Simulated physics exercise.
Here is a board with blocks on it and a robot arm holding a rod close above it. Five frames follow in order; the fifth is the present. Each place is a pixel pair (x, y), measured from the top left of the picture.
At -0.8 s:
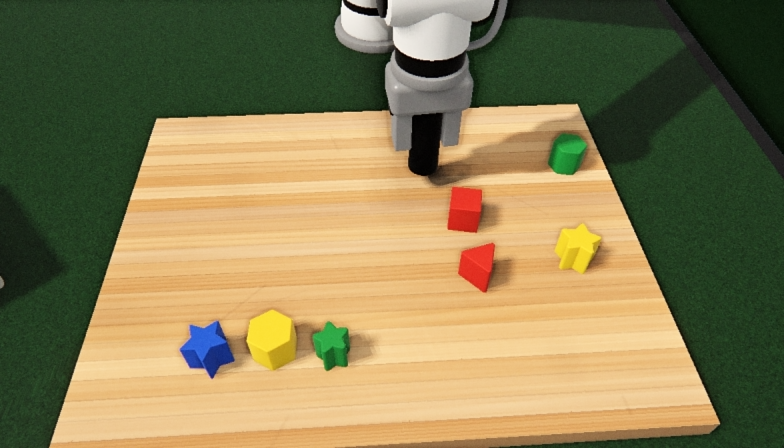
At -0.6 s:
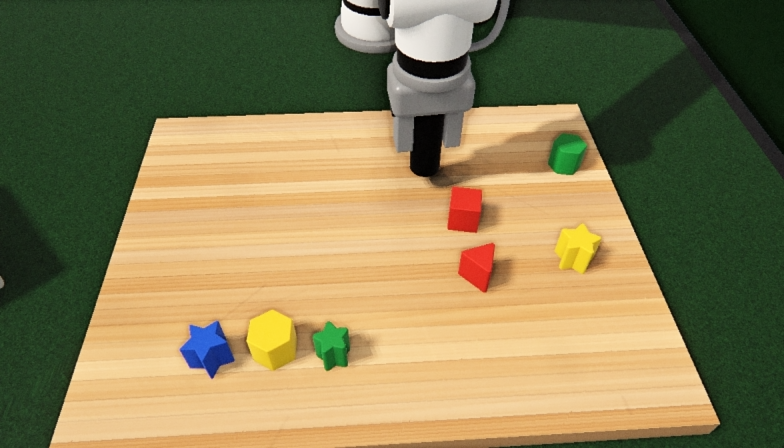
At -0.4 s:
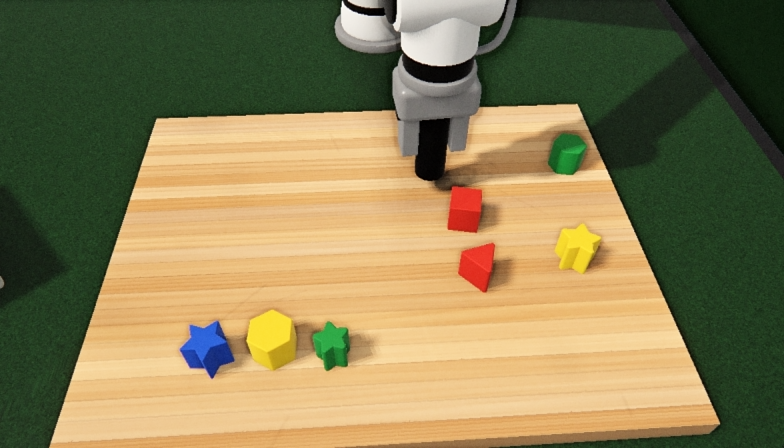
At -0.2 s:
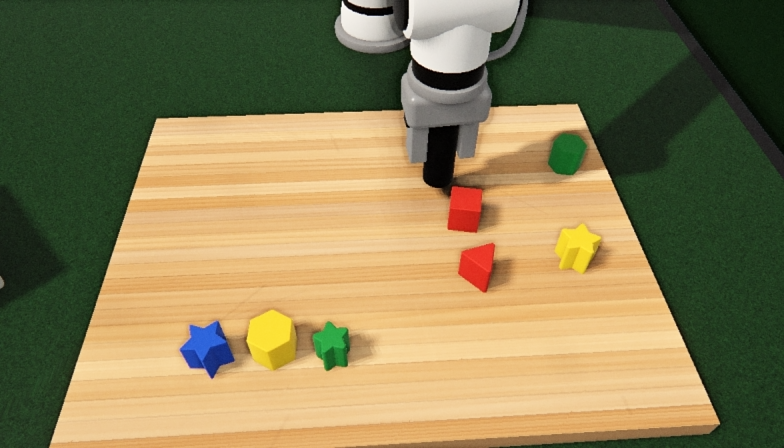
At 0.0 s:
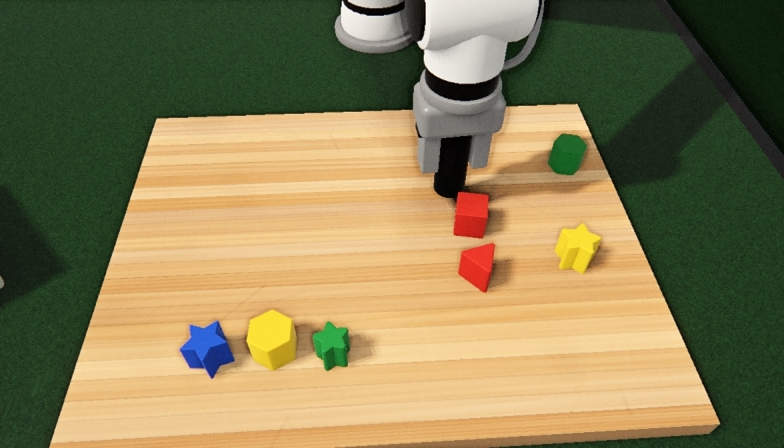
A robot arm moves slightly toward the viewer and right, nudging the red cube.
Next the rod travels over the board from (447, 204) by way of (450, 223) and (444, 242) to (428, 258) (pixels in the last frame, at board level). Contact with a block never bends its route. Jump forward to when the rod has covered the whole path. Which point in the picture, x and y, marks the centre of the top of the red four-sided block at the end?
It comes to (483, 223).
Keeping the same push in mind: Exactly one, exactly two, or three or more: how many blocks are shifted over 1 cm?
There will be one block that moves more than 1 cm.
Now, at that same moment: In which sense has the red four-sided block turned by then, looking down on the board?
The turn is anti-clockwise.
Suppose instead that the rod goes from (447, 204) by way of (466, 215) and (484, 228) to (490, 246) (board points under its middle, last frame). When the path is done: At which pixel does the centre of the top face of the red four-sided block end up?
The middle of its upper face should be somewhere near (515, 246).
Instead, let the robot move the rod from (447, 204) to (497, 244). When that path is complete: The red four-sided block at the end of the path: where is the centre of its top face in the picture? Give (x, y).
Around (522, 250).
What follows on the original path. Halfway along, rod at (450, 217); red four-sided block at (484, 222), turned 55° anticlockwise.
At the end, rod at (429, 242); red four-sided block at (483, 223), turned 65° anticlockwise; red triangular block in place.
